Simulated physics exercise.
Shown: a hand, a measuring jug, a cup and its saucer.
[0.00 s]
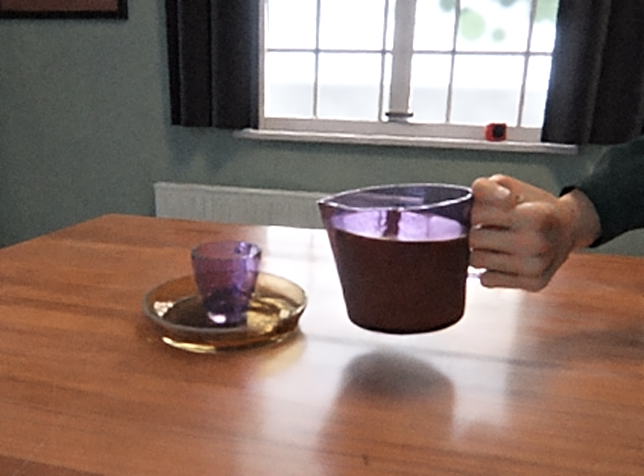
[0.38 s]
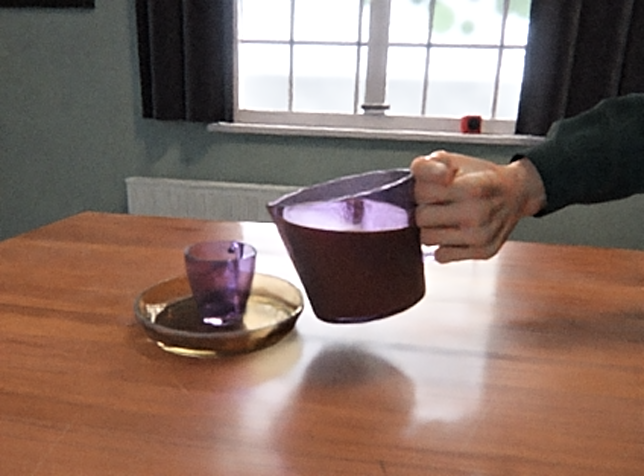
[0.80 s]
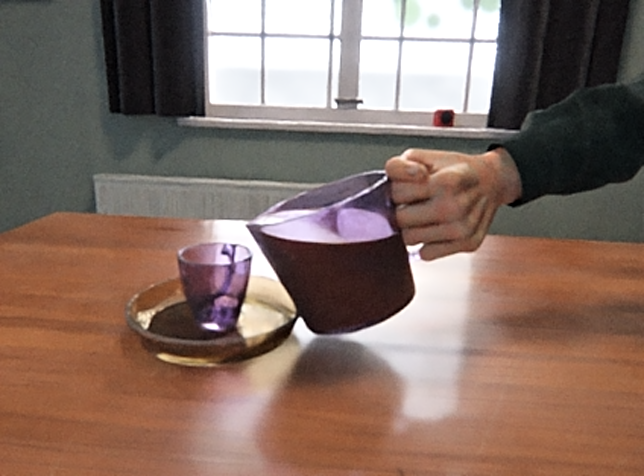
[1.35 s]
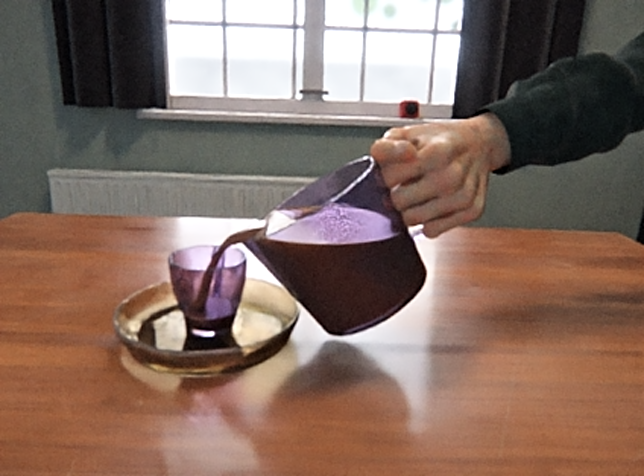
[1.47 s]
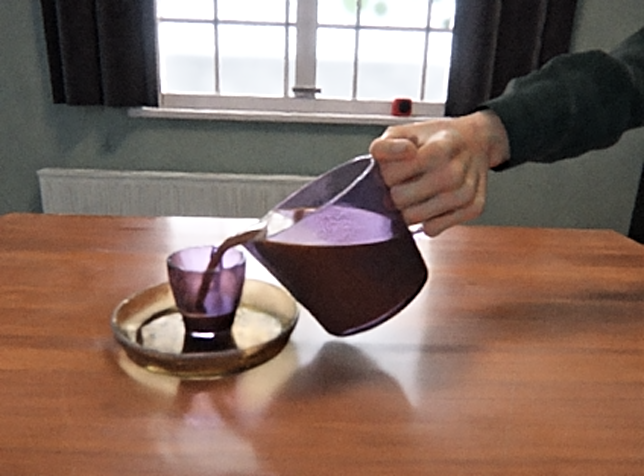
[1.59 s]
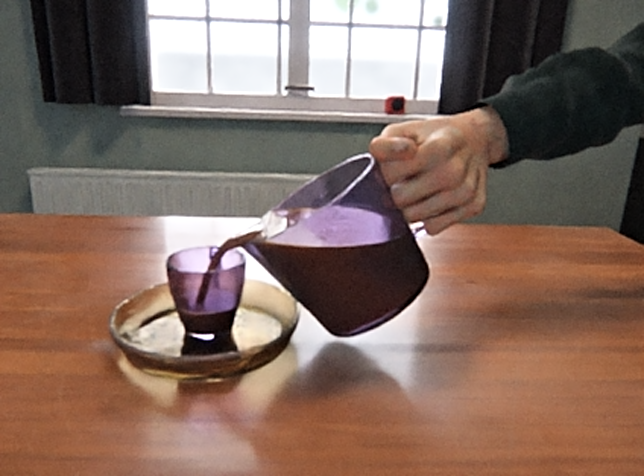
A hand tilts a purple measuring jug and pours dark liquid into a small cup.
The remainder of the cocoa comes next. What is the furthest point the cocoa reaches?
Neither suffices.
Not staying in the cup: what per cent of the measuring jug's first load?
I reckon close to 80 per cent.
Around 5.6 s, the cup is full to the brim; the saucer is wet, with room to spare.
Around 8.8 s, the cup is full to the brim; the saucer is full and running over.
Around 11.6 s, the cup is full to the brim; the saucer is full and running over.
